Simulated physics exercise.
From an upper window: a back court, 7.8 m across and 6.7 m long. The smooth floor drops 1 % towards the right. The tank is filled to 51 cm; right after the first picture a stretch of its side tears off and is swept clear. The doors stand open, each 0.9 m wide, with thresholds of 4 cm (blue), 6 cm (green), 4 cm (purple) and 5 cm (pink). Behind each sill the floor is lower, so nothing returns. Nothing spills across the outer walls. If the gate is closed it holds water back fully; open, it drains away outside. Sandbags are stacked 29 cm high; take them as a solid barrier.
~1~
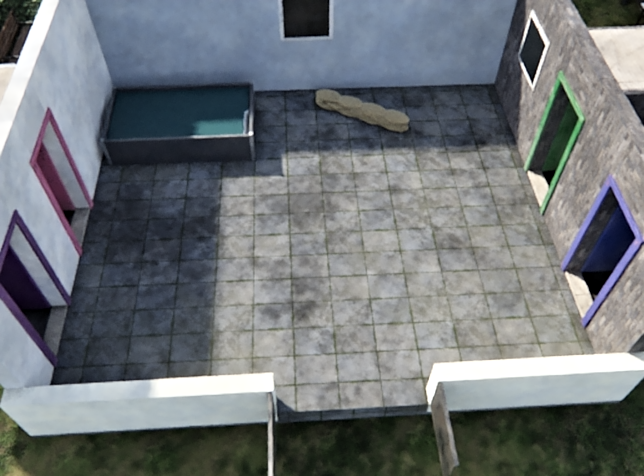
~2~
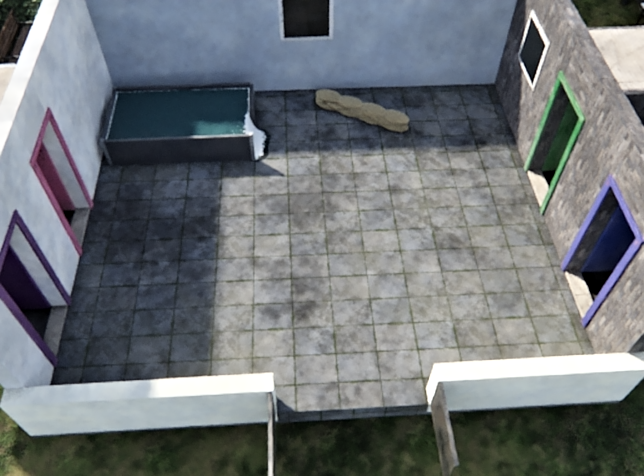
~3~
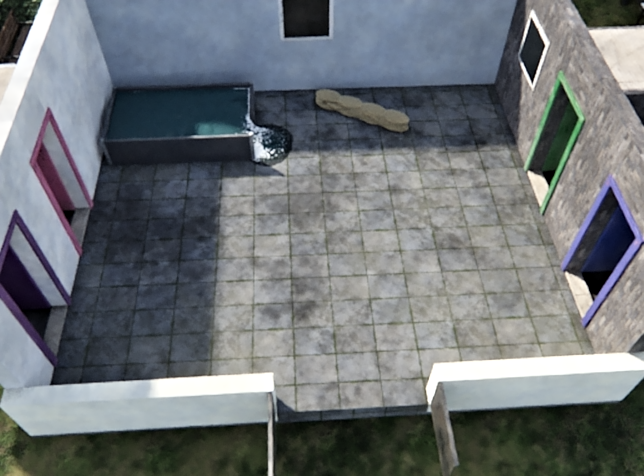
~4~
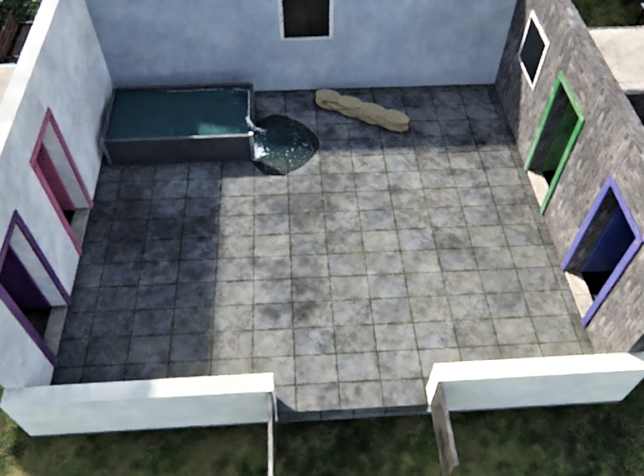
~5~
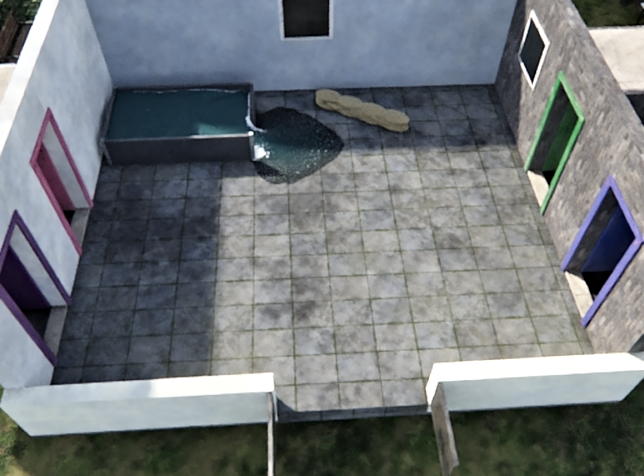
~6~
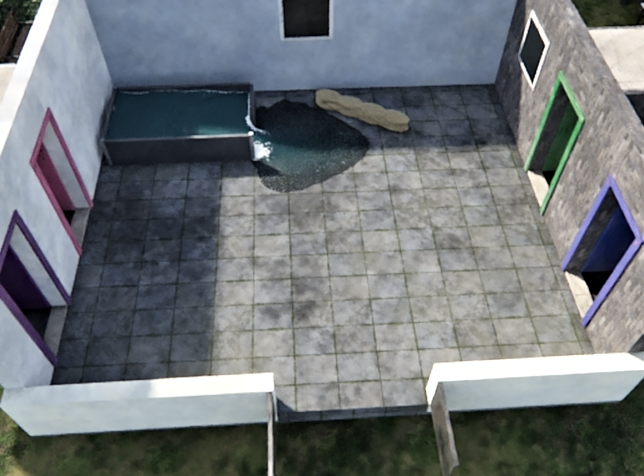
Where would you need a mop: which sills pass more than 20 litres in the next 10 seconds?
Within that time: At the blue door it passes the limit; at the green door it exceeds the limit; at the purple door it stays under the limit; at the pink door it keeps below the limit.
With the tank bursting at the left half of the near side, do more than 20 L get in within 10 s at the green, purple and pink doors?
Then: Green below, purple over, pink past it.
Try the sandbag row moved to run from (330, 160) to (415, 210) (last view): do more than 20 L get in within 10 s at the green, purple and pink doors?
Then: Green below, purple under, pink not over.
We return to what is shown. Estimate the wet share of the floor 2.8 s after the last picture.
Near 40 per cent is wet.
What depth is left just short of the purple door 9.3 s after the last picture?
Some 0.0 cm.
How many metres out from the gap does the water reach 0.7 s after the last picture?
About 3.8 m.
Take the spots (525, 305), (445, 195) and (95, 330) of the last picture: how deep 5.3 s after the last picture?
About 5, 4 and 0 cm.
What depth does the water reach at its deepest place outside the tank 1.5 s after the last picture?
Roughly 26 cm.
Then, 0.7 s after the last picture water covers 15 % of the floor and is deepest (28 cm) near (259, 151); blue door not reached, green door not reached, purple door not reached, pink door not reached.
Then, 1.5 s after the last picture water covers 25 % of the floor and is deepest (26 cm) near (259, 151); blue door not reached, green door not reached, purple door not reached, pink door not reached.
Then, 2.8 s after the last picture water covers 40 % of the floor and is deepest (20 cm) near (538, 206); blue door 3 cm at the sill, 0 L in, green door 16 cm at the sill, 36 L in, purple door not reached, pink door not reached.
Then, 5.3 s after the last picture water covers 45 % of the floor and is deepest (15 cm) near (589, 379); blue door 6 cm at the sill, 12 L in, green door 10 cm at the sill, 100 L in, purple door not reached, pink door not reached.
Then, 9.3 s after the last picture water covers 65 % of the floor and is deepest (10 cm) near (597, 366); blue door 8 cm at the sill, 39 L in, green door 7 cm at the sill, 130 L in, purple door not reached, pink door not reached.
